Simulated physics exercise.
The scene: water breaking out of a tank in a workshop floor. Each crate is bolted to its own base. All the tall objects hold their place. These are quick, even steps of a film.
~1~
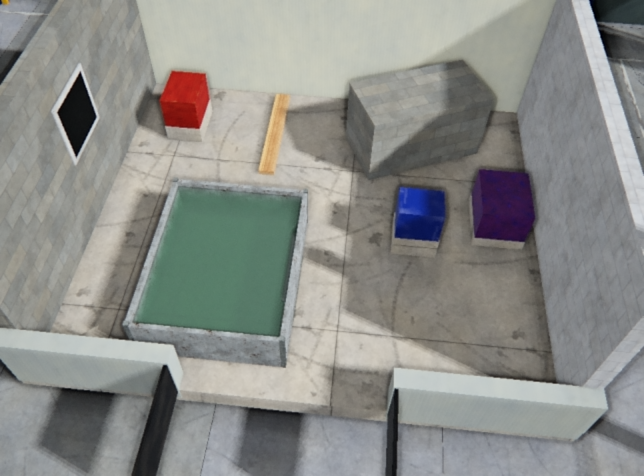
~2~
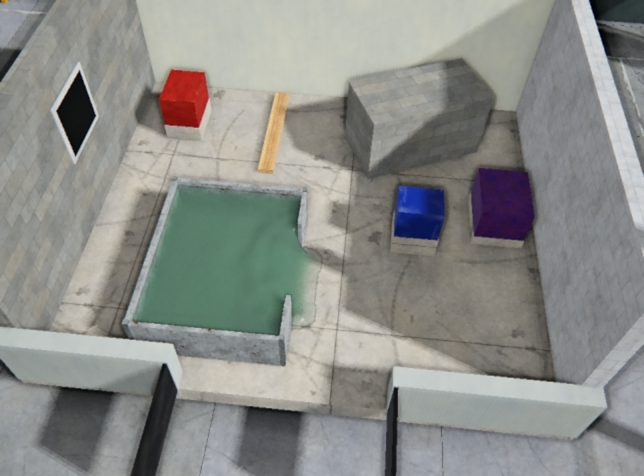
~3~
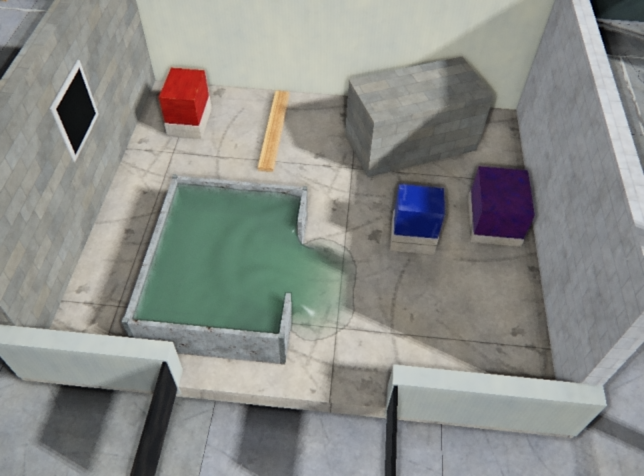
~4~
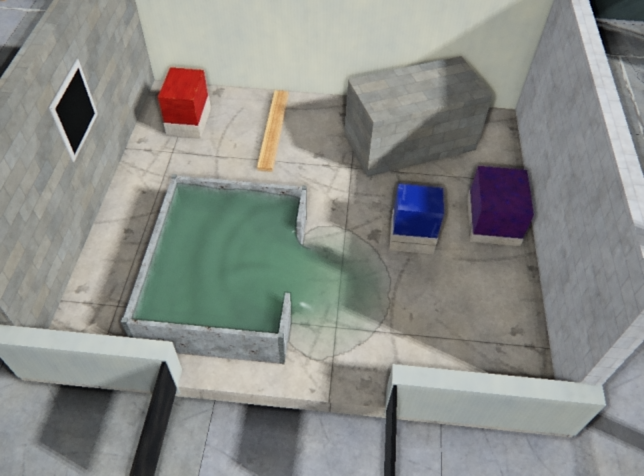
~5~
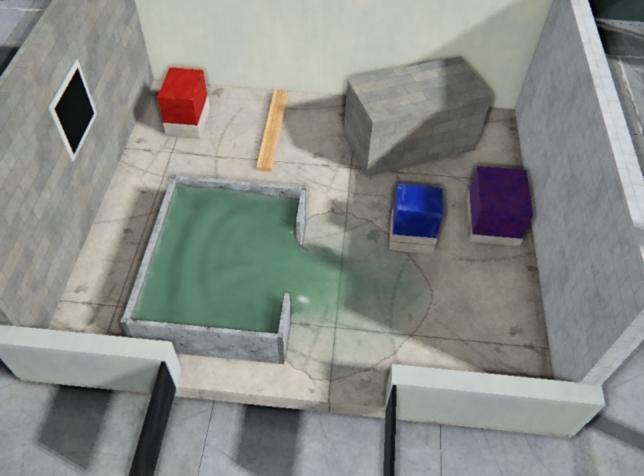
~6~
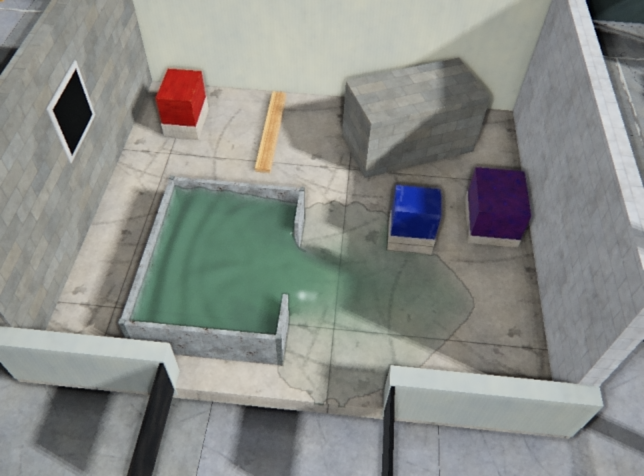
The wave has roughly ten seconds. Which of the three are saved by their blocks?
The red crate keeps dry; the purple crate is soaked; the blue crate keeps dry.
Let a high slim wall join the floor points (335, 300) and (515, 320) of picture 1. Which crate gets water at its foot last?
Last comes the crate marked red.
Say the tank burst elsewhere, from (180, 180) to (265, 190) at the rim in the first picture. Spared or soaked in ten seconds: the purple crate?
Then: Purple escapes it.
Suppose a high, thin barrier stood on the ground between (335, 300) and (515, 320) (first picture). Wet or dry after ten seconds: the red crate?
In short: Red crate stays dry.
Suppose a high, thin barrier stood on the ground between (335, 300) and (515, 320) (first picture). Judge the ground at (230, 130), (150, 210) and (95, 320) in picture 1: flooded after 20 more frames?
As listed: No water, not flooded, clear.
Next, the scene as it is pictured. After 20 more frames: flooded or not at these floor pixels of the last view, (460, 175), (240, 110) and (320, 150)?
As listed: Covered, free of water, flooded.
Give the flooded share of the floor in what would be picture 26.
Near 45 in a hundred.
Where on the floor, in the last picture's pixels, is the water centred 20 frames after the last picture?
At about (346, 280).
A moment on, water covers 30 % of the floor; the red crate not reached, the purple crate water round its plinth, the blue crate water round its plinth.
Next, water covers 35 % of the floor; the red crate not reached, the purple crate water round its plinth, the blue crate water round its plinth.
Then, water covers 45 % of the floor; the red crate not reached, the purple crate water round its plinth, the blue crate water round its plinth.
Later, water covers 60 % of the floor; the red crate not reached, the purple crate water round its plinth, the blue crate water round its plinth.
In the end, water covers 75 % of the floor; the red crate stayed above the water, the purple crate was topped, the blue crate stayed above the water.
